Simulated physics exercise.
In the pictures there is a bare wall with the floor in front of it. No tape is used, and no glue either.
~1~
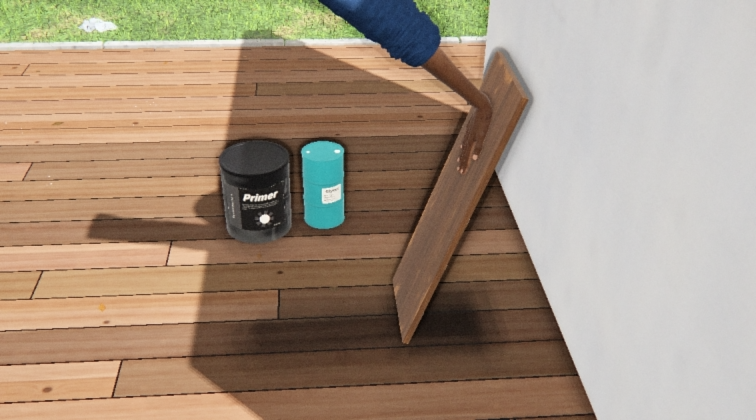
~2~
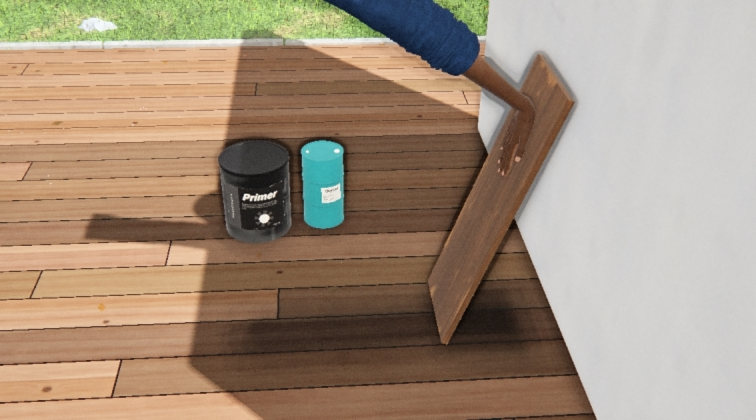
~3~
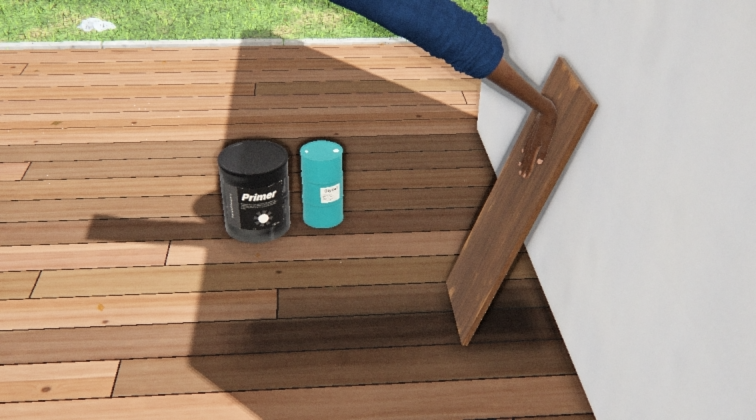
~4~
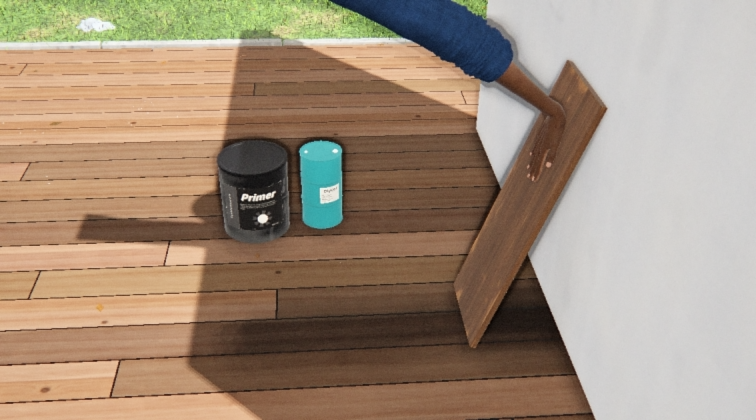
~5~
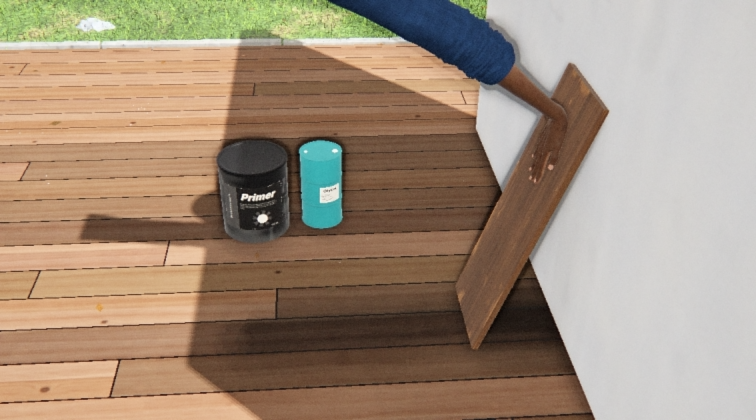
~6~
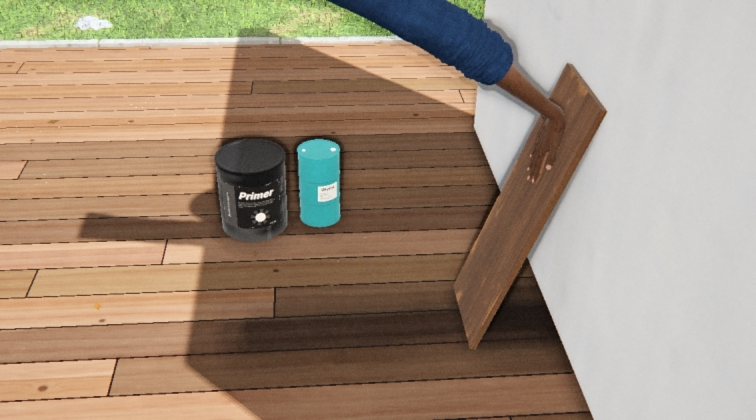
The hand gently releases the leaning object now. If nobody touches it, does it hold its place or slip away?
It will hang on.
Then, 0.20 s past the last view, nothing moves.
Then, 0.70 s past the last view, brown board resting near (520, 211).
Finally, all 3 still in place. Final places as the last picture's camera would see them, brown board near (520, 211). The board remains leaning.
